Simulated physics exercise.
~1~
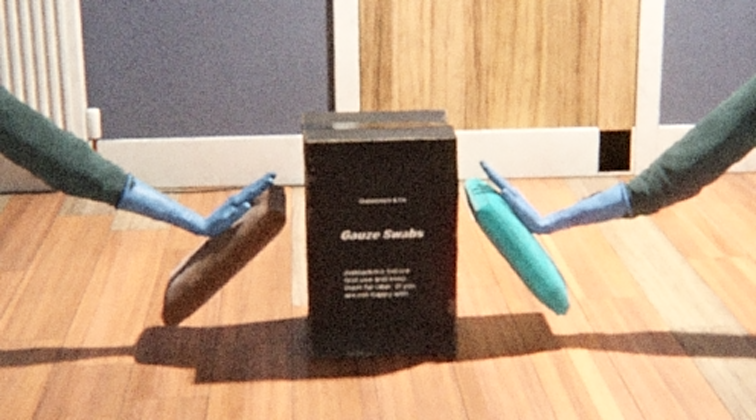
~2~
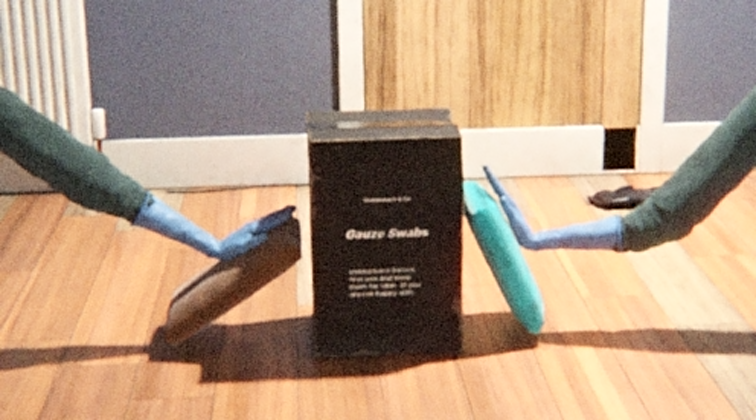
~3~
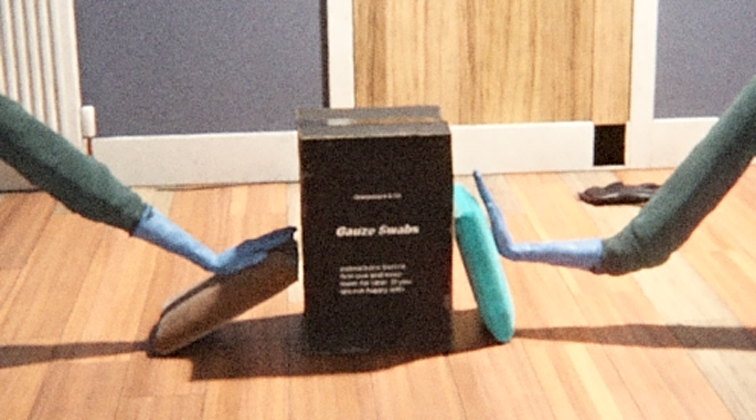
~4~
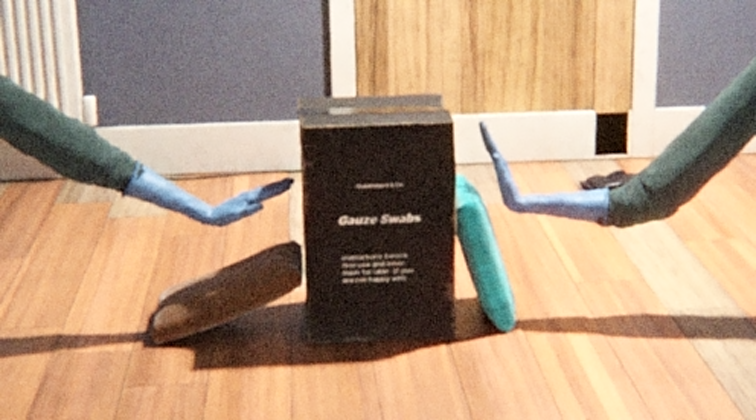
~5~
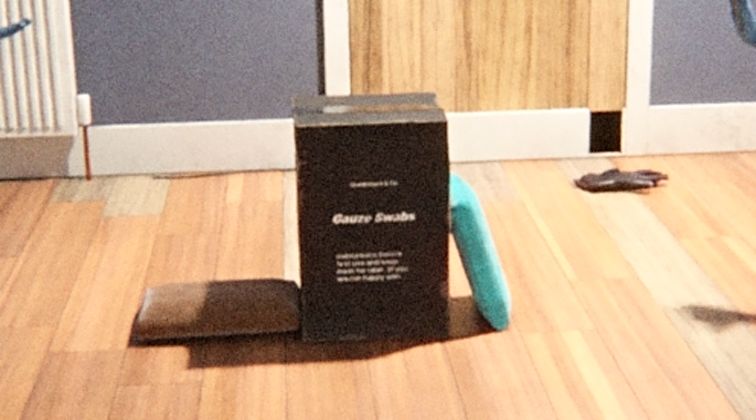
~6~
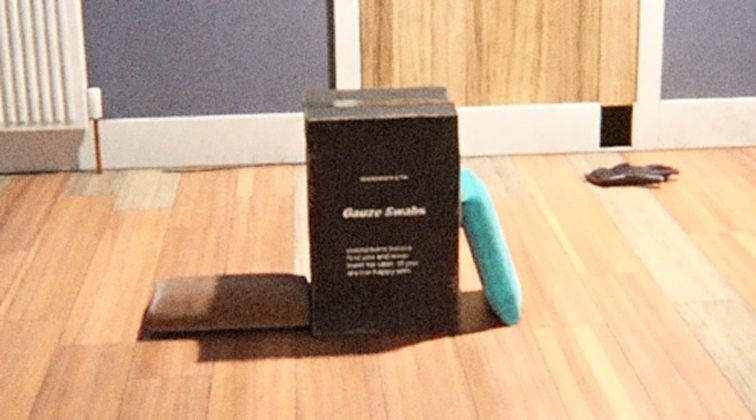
Two soft bags are leaned on a black box; the brown slips flat, the turquoise stays.
